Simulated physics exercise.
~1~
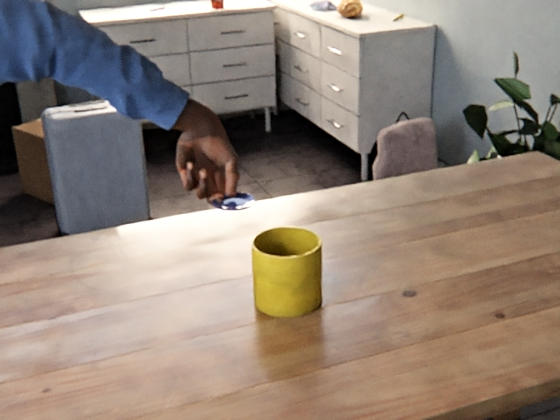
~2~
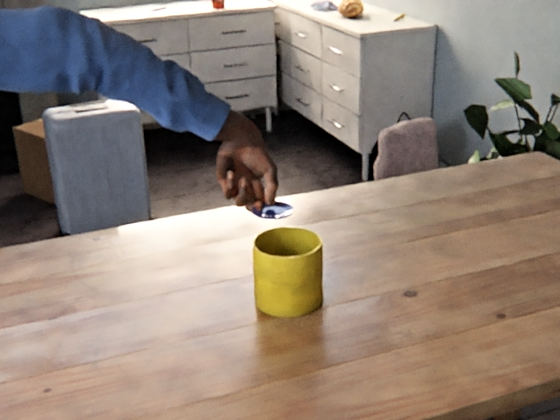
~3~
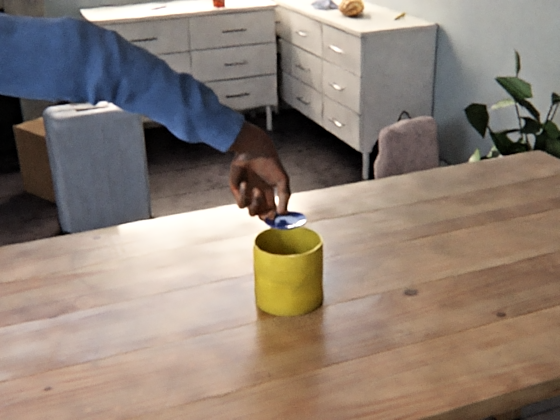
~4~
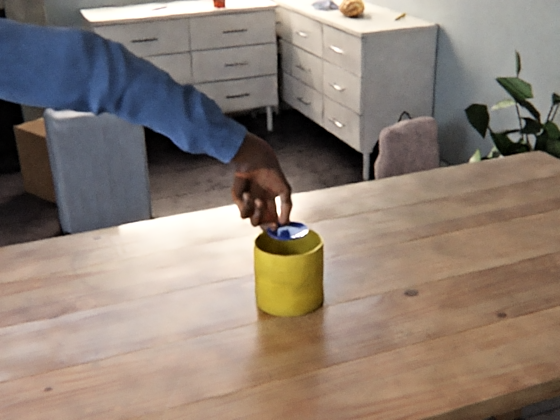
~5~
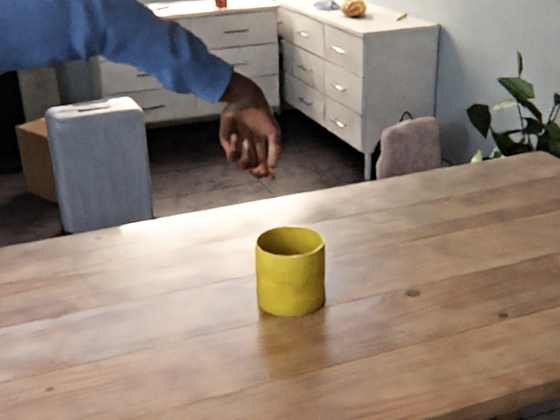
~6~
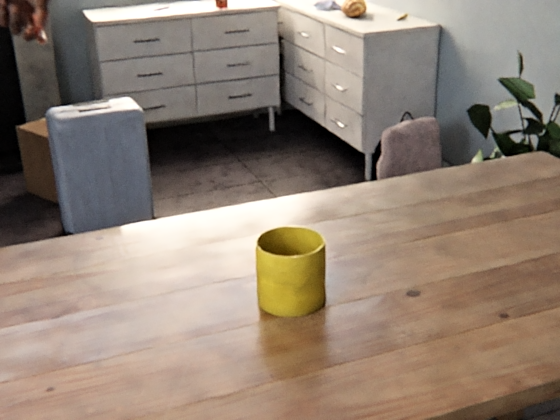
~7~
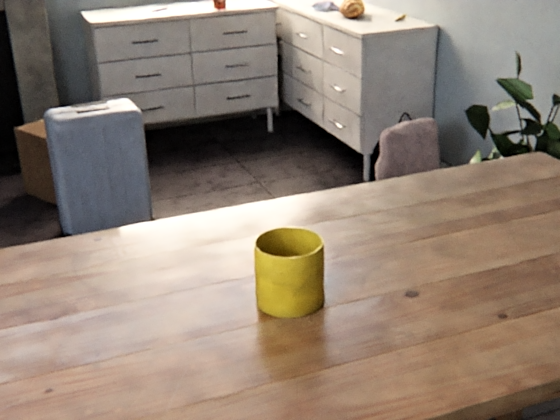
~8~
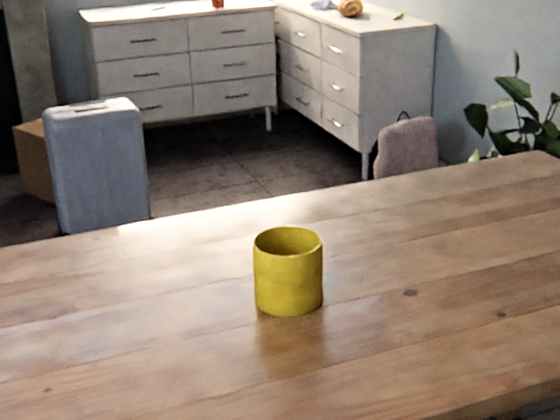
On a wooden table, a hand lowers a small blue saucer into a yellow container's opening, lets go and withdraws leftward, leaving it inside.
